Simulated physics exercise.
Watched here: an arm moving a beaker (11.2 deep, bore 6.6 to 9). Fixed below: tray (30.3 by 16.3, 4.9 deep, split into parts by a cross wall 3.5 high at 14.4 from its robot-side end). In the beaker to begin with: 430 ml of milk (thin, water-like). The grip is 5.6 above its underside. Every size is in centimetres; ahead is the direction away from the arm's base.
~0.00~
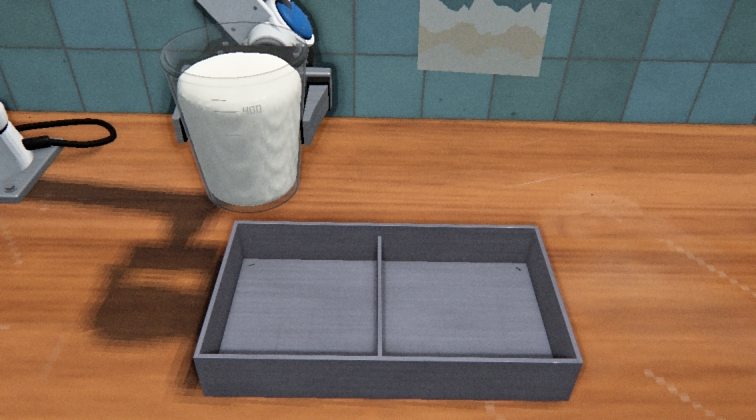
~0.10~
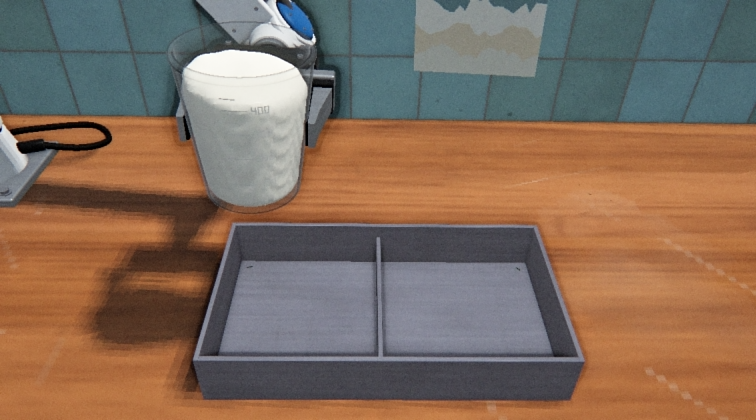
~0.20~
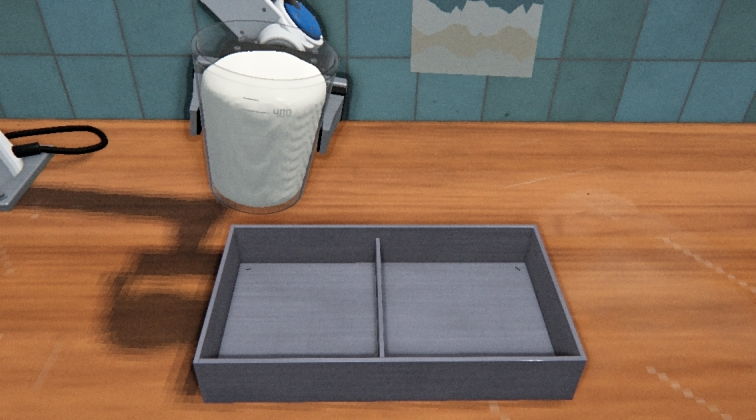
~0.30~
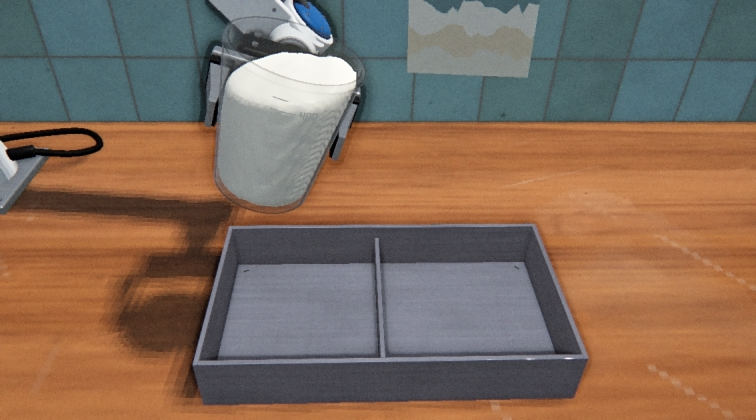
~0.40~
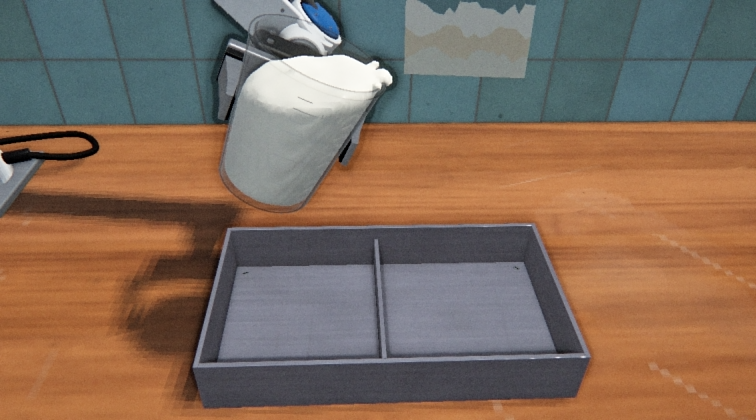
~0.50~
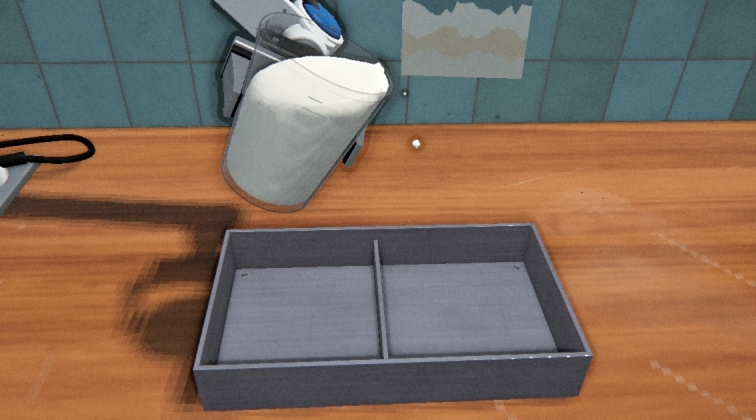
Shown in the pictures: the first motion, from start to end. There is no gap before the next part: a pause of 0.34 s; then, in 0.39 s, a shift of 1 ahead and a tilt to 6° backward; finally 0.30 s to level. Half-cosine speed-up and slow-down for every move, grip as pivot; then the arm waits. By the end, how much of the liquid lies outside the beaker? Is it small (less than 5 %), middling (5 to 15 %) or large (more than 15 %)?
It is small.
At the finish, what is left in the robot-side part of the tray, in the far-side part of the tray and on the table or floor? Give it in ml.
Roughly 0 ml, 5 ml and 0 ml.
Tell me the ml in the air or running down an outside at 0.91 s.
Close to 0 ml of it.
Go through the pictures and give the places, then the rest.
The first frame shows the beaker middle at (245, 124), level; upper third of the milk around (241, 90), from x 180 to 300, top at y 55; 430 ml in the beaker.
The second frame shows the beaker middle at (249, 124), tilted 3° forward; upper third of the milk around (242, 88), from x 185 to 305, top at y 55.
The third frame shows the beaker middle at (262, 125), tilted 9° forward; upper third of the milk around (262, 89), from x 205 to 325, top at y 55.
The fourth frame shows the beaker middle at (277, 124), tilted 18° forward; upper third of the milk around (291, 89), from x 220 to 355, top at y 55.
The fifth frame shows the beaker middle at (291, 124), tilted 24° forward; upper third of the milk around (309, 90), from x 225 to 390, top at y 60.
The sixth frame shows the beaker middle at (296, 123), tilted 27° forward; upper third of the milk around (315, 90), from x 230 to 415, top at y 60; 425 ml in the beaker.
After 0.91 s, tilted 24° forward, liquid up to 25 above the table; 425 ml in the beaker.
After 1.32 s, tilted 5° backward, liquid up to 26 above the table; 425 ml in the beaker, 5 ml in the far-side part.
After 1.73 s, level, liquid up to 26 above the table; 425 ml in the beaker, 5 ml in the far-side part.
After 2.53 s, level, liquid up to 26 above the table; 425 ml in the beaker, 5 ml in the far-side part.
In the end, 425 ml in the beaker, 5 ml in the far-side part. That is 1 % outside the beaker.
